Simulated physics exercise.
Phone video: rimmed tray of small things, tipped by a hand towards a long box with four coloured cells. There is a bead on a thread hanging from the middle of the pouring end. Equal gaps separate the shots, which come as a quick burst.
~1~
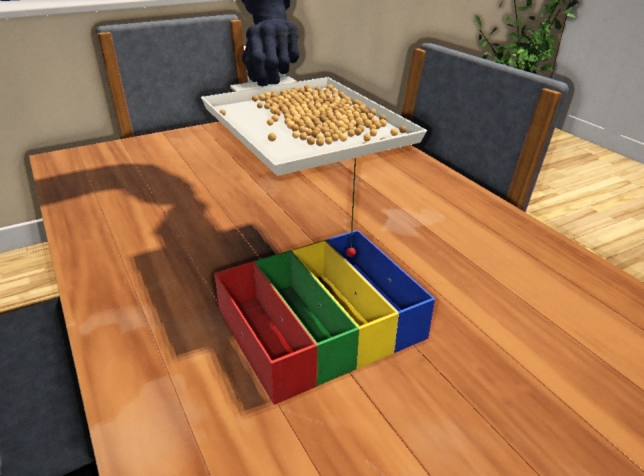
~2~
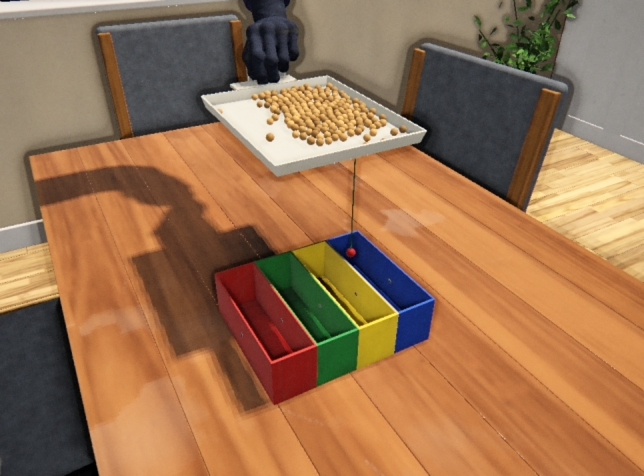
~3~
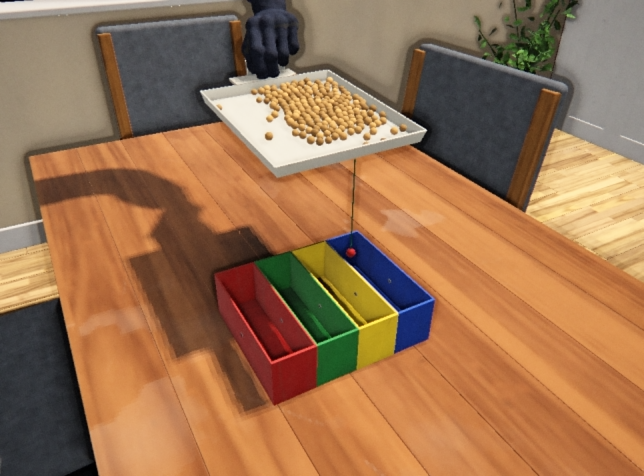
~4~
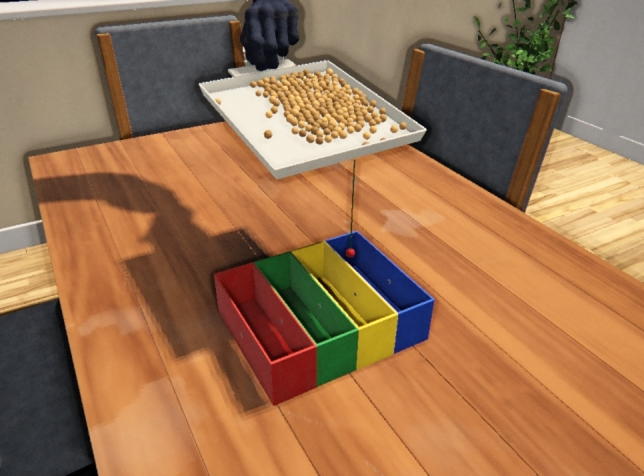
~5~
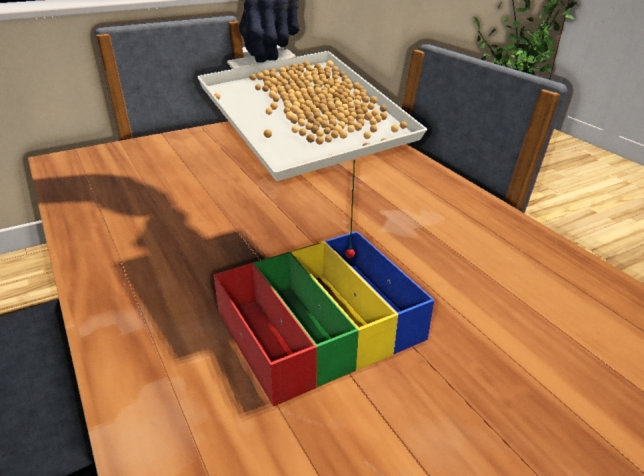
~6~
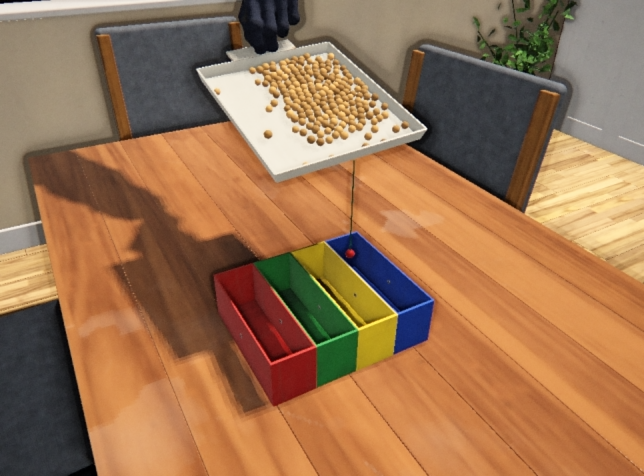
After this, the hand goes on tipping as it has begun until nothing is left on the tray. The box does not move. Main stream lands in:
Green.
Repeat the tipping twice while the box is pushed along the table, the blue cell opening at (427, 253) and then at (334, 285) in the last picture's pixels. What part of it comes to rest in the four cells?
Roughly 50 per cent, then roughly 90 per cent.
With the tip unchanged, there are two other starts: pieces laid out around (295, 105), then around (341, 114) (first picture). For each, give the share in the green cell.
You'd get near 50 percent first and near 50 percent next.
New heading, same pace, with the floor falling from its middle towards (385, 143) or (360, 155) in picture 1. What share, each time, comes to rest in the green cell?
Shares: About 0 in a hundred, then about 10 in a hundred.
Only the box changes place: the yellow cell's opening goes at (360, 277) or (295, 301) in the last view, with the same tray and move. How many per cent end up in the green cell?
First position: Some 30 %; second position: Some 10 %.
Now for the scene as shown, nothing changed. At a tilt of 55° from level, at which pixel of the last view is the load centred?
The load is centred around (323, 141).
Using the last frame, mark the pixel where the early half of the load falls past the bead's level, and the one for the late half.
About (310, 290) to begin with, then about (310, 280).
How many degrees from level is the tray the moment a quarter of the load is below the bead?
The angle is around 75°.
Soon after the last picture, tray tipped steeply; most on the tray; a small part in the green cell; a stray few in the red cell; a stray few in the blue cell; a stray few in the yellow cell; a stray few falling or outside the box.
A little later, tray tipped right over; a small part on the tray; about a third in the green cell; about a quarter in the yellow cell; about a quarter in the red cell; a small part in the blue cell; a small part falling or outside the box.
Later still, tray tipped past a quarter turn; about half in the green cell; about a quarter in the yellow cell; about a quarter in the red cell; a small part in the blue cell; a small part falling or outside the box.
At rest, tray tipped past a quarter turn; about half in the green cell; about a quarter in the yellow cell; about a quarter in the red cell; a small part in the blue cell; a small part outside the box.
